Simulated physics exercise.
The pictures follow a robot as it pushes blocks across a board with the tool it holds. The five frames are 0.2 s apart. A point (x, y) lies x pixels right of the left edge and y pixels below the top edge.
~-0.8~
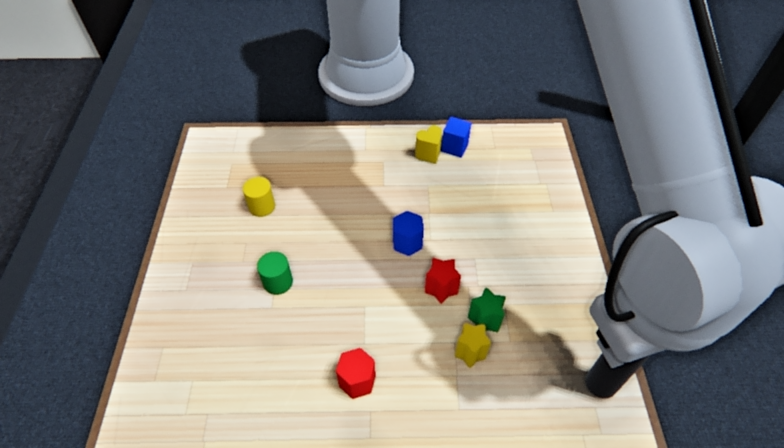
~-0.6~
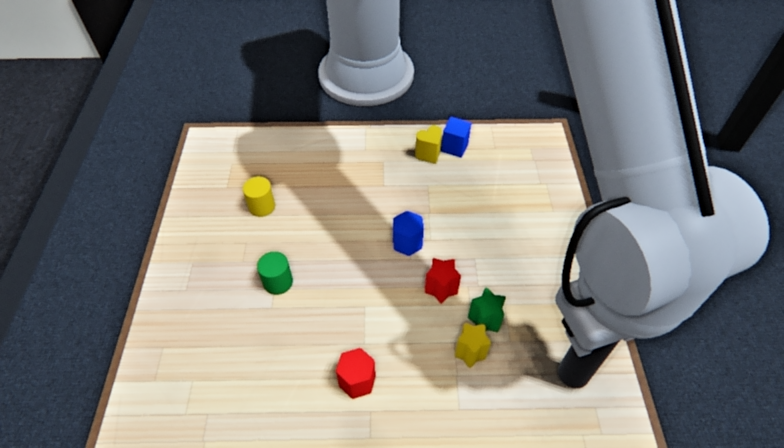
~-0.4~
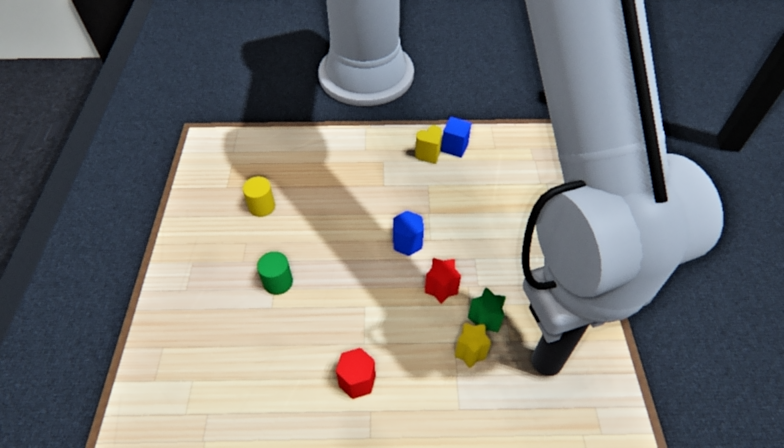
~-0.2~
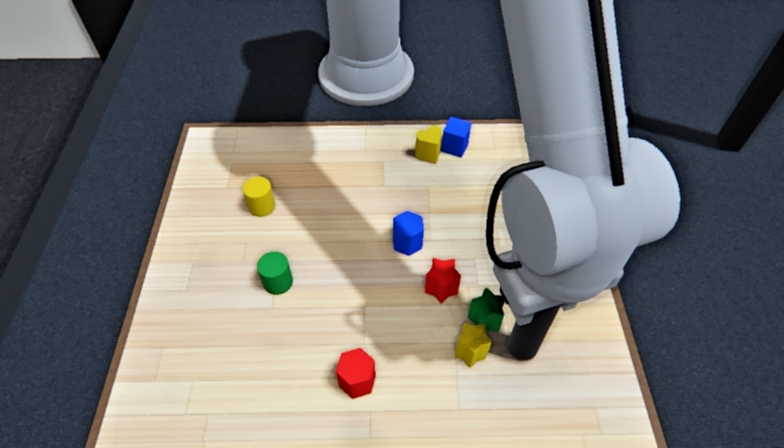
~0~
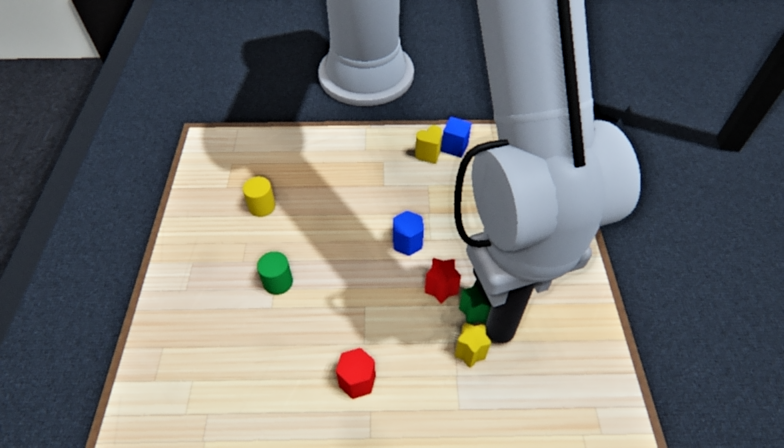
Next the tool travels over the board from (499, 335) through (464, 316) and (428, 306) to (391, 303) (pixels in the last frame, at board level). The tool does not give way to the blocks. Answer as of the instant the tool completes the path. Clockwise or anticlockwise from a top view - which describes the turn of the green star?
It turns round clockwise.
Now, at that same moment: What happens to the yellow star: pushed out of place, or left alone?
The yellow star will stay where it stands.
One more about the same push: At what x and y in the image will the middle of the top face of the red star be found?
The spot you're after is about (428, 247) in the image.
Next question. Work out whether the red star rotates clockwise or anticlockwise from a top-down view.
Viewed from above: Anti-clockwise.
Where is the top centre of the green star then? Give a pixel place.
It sits at (448, 268).
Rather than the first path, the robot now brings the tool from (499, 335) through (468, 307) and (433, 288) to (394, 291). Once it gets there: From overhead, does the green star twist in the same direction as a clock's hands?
Answer: Yes.
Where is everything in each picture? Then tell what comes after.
Lower end of the tool at (601, 383), tops of blocks, red star at (444, 270), yellow star at (475, 336), green star at (490, 303), in the first picture.
Tool at (573, 374), blocks as before, in the second picture.
Tool at (547, 362), blocks as before, in the third picture.
Tool at (522, 347), blocks as before, in the fourth picture.
Tool at (500, 330), red star at (444, 270), yellow star at (475, 336), green star at (480, 294), in the fifth picture.
What follows on the original path. One third of the way, tool at (465, 312); red star at (432, 257), turned 30° anticlockwise; green star at (456, 272), turned 40° clockwise.
Two thirds of the way, tool at (428, 301); red star at (428, 247), turned 60° anticlockwise; green star at (447, 268), turned 105° clockwise.
At the end, tool at (391, 298); red star at (428, 247), turned 60° anticlockwise; yellow star not moved; green star at (448, 268), turned 105° clockwise.
